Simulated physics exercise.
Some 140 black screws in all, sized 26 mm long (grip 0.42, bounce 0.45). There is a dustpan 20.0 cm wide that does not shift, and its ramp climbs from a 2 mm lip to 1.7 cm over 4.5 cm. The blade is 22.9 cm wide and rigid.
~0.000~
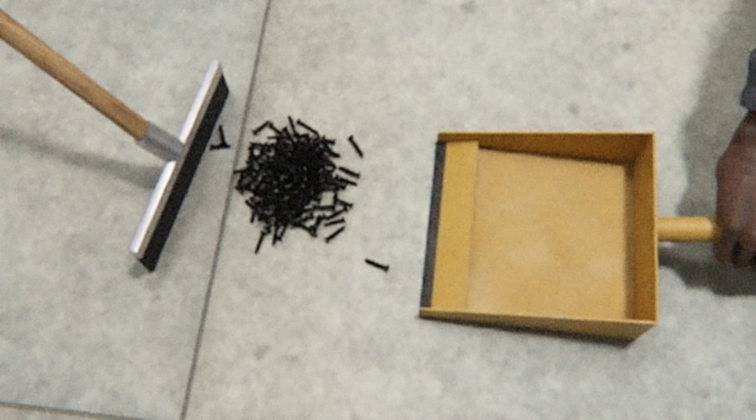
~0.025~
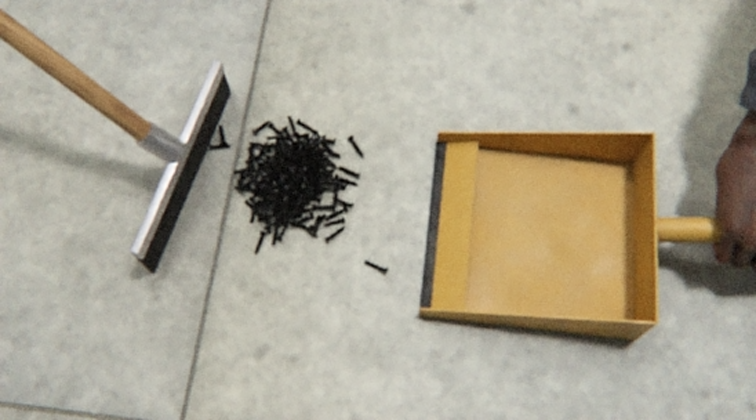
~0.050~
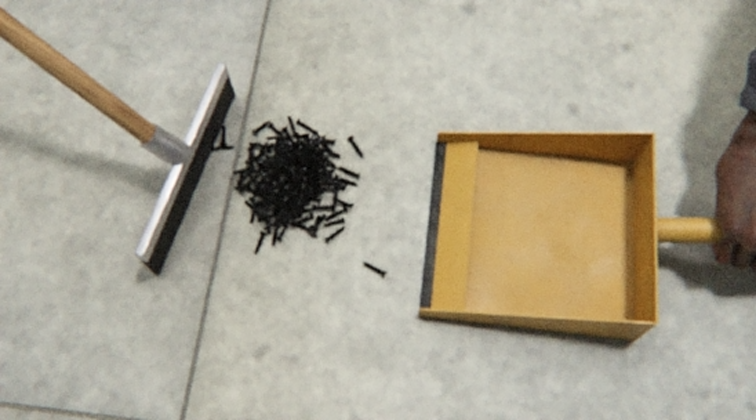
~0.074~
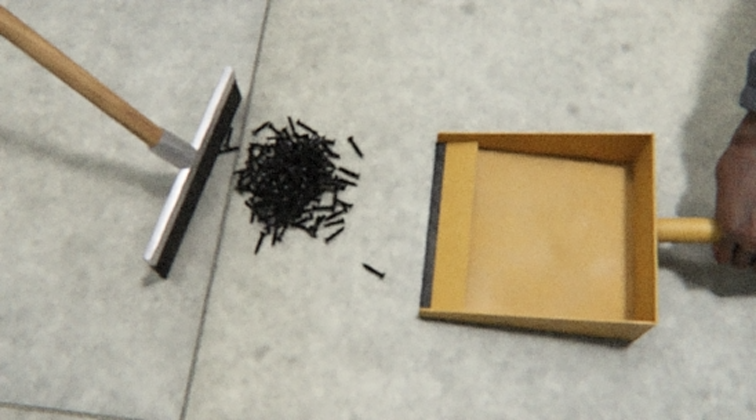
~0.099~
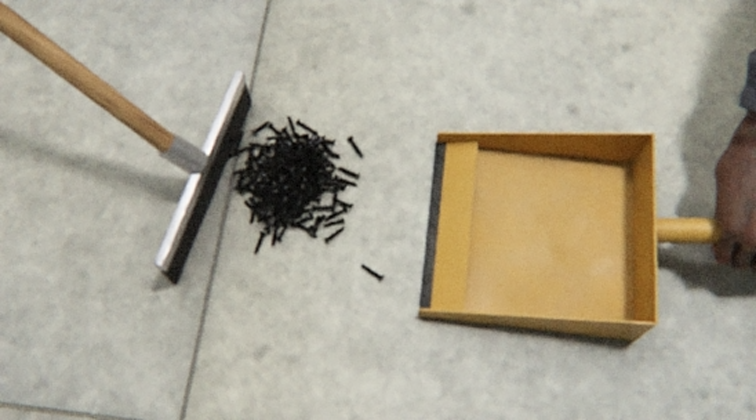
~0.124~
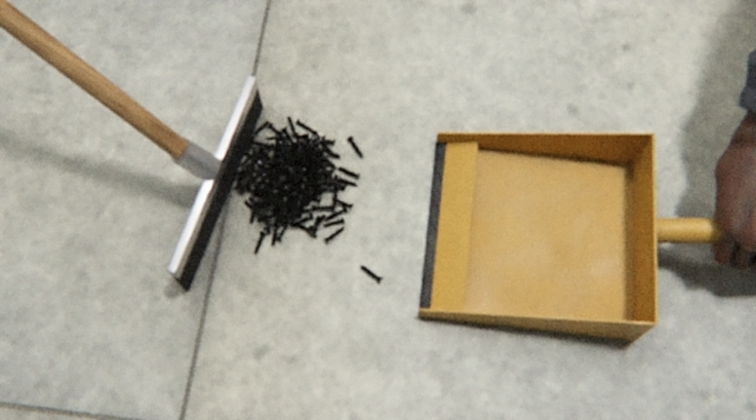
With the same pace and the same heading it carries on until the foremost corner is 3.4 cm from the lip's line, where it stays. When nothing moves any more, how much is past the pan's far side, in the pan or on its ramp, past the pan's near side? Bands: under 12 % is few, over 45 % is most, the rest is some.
Far side: Few; pan: Some; near side: Few.
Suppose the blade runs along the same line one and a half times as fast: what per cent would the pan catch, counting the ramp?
It would come to roughly 40 percent.
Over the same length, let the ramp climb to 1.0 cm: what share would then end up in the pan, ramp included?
Then around 25 percent, ramp counted.
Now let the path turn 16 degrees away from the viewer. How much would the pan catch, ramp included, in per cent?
15 %.
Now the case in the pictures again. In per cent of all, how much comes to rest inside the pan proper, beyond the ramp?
Estimate: Close to 0 per cent of the total.
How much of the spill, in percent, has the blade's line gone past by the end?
Roughly 5 percent of it.
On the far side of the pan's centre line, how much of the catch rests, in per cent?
I'd say near 50 per cent.
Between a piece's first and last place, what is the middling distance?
Median: Approx. 14 cm.
Then, at 0.28 s, middle of the blade 13 cm from the lip; 0 % over the lip, far side 0 %, near side 0 %.
After 0.38 s, middle of the blade 8 cm from the lip; 0 % over the lip, far side 5 %, near side 0 %.
Then, at 0.62 s, middle of the blade 5 cm from the lip; 20 % over the lip, far side 5 %, near side 5 %.
At rest (1.0 s), far side 5 %, pan 20 %, near side 5 %, in front of the lip or behind the blade 75 %.
